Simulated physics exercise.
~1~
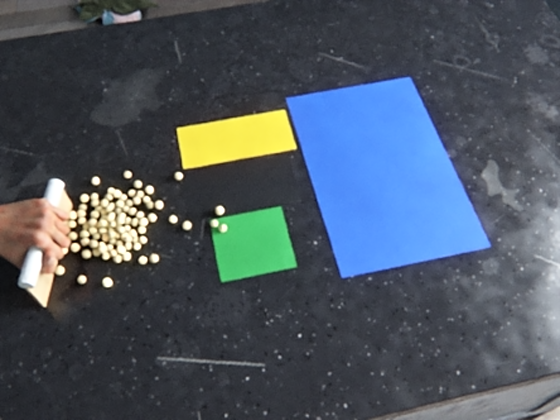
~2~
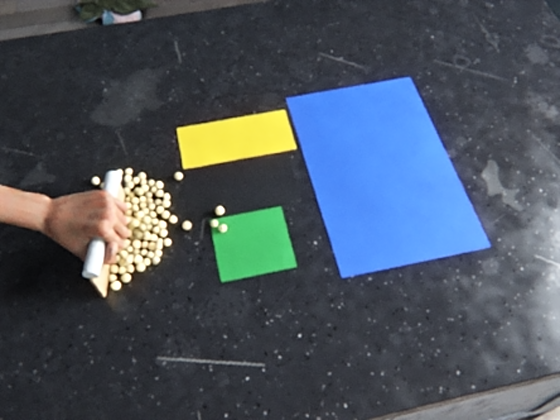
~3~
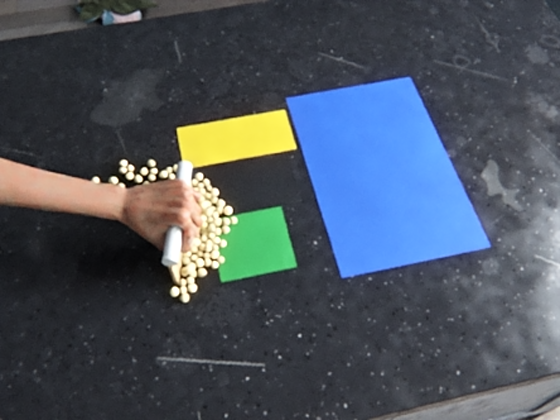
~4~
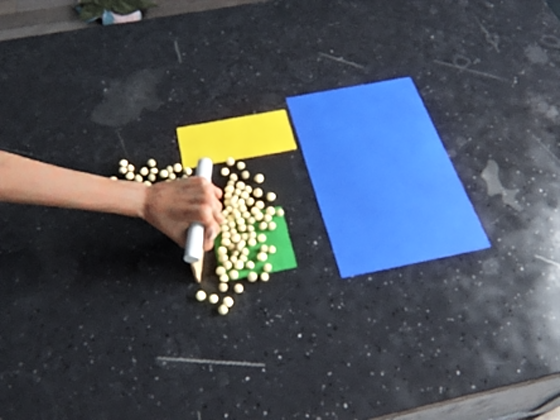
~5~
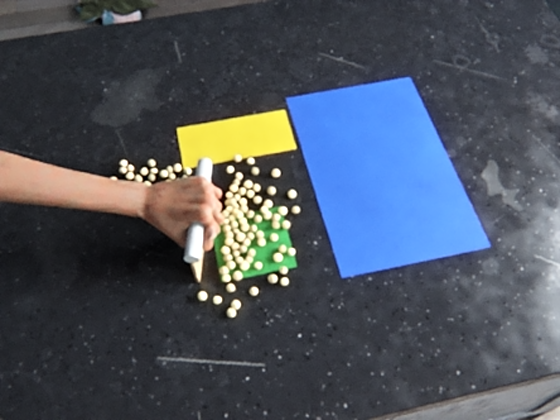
A hand holding a scraper pushed a pile of small, pale round nuts rightwards across a dark speckled surface, then stopped, leaving many scattered over the green mat and the dark area around it, while the yellow and blue mats stayed clear.
